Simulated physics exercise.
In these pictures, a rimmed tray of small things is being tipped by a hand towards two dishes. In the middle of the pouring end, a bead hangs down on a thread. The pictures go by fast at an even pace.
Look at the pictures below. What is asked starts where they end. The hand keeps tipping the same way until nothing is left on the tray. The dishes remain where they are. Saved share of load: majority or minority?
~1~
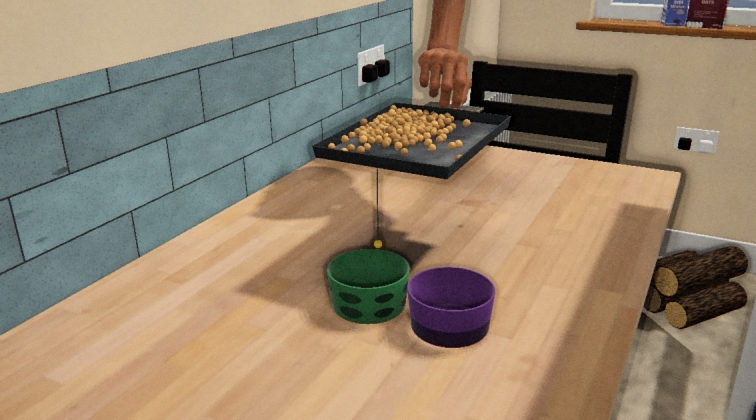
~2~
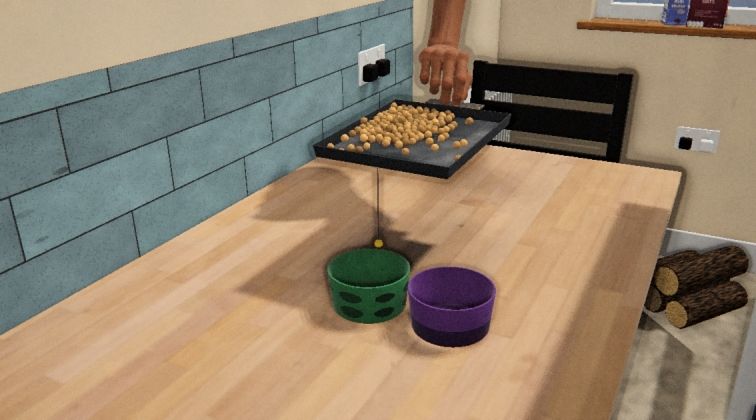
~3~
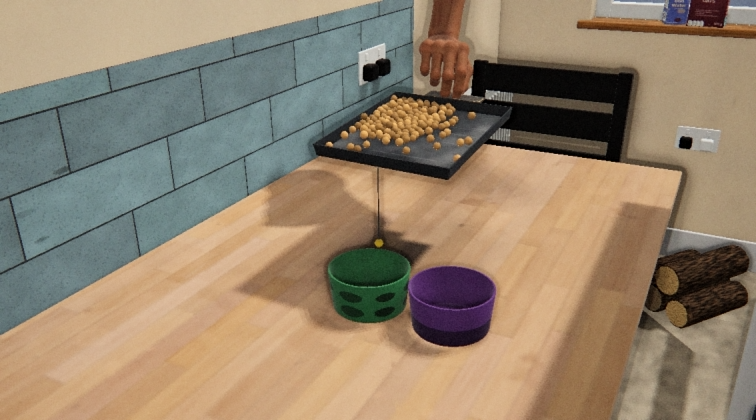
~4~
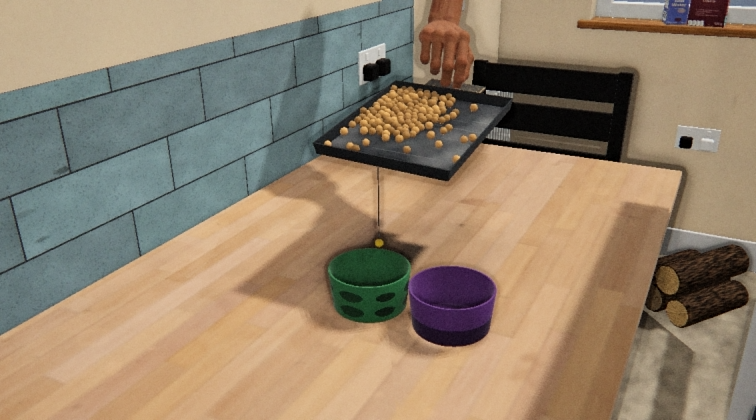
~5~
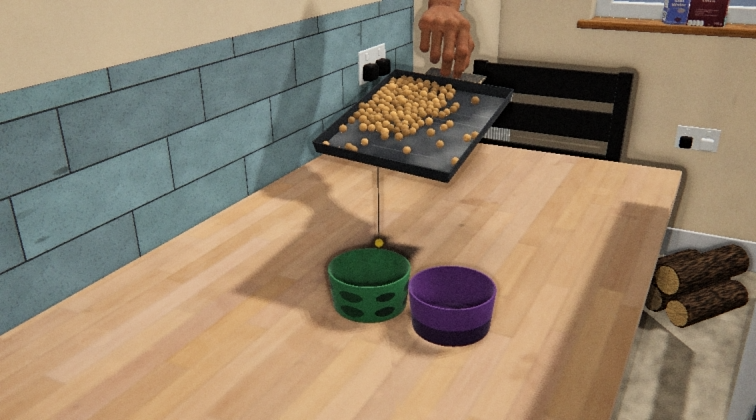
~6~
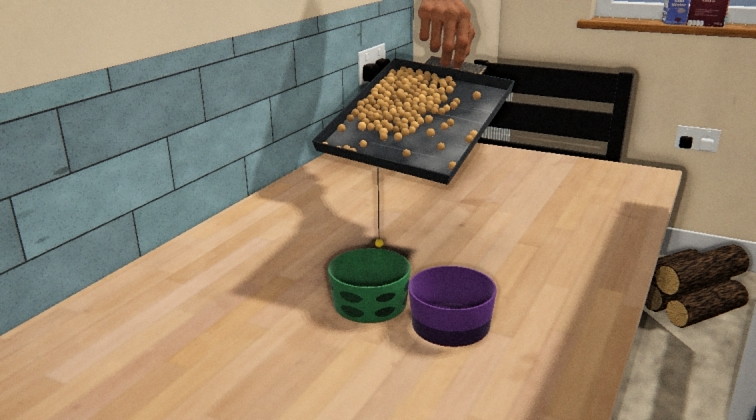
The greater share is going to end up in the dishes.
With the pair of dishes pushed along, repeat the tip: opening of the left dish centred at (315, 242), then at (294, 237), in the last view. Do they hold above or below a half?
At the first place not half, at the second less than half.
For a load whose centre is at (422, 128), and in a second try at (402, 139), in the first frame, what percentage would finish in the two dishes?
Shares: 90 % for the first, 90 % for the second.
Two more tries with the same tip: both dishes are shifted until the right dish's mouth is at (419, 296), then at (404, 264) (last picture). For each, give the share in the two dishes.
Some 50 percent in the first case, 50 percent in the second.
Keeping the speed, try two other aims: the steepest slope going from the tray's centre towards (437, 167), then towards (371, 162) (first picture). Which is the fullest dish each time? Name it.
Okay, first try the right-side one, second try the left-side one.
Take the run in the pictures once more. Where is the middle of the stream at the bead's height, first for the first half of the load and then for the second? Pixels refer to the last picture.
The opening half passes (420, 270), the closing half (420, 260).
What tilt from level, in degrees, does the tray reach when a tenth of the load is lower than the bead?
55°.
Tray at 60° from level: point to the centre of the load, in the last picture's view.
I'd put the middle close to (411, 166).
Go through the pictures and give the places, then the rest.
Corners of the pouring end at (316, 145) and (447, 166), level; middle of the load at (402, 126), round wooden beads; left dish at (349, 302); right dish at (434, 325); bead on its thread at (378, 244), in the first picture.
Corners of the pouring end at (316, 145) and (448, 166), level; middle of the load at (403, 124), in the second picture.
Corners of the pouring end at (316, 143) and (448, 167), tipped barely, lowest at the right corner; middle of the load at (403, 119), a small part on the move, in the third picture.
Corners of the pouring end at (316, 142) and (448, 169), tipped a little, lowest at the right corner; middle of the load at (398, 113), a small part on the move, in the fourth picture.
Corners of the pouring end at (315, 141) and (448, 171), tipped a little, lowest at the right corner; middle of the load at (408, 107), about a quarter on the move, in the fifth picture.
Corners of the pouring end at (315, 140) and (448, 174), tipped clearly, lowest at the right corner; middle of the load at (402, 99), nearly all on the move; left dish at (350, 301); right dish at (435, 324), in the sixth picture.
Soon after the last picture, tray tipped steeply; about two thirds on the tray; a small part in the right dish; a small part in the left dish; a stray few outside both; a small part in the air.
A little later, tray tipped right over; a small part on the tray; about a third in the right dish; about a quarter in the left dish; a small part outside both; about a quarter in the air.
Later still, tray tipped past a quarter turn; about two thirds in the right dish; about a third in the left dish; a small part outside both.
By the end, tray tipped past a quarter turn; about two thirds in the right dish; about a quarter in the left dish; a small part outside both.
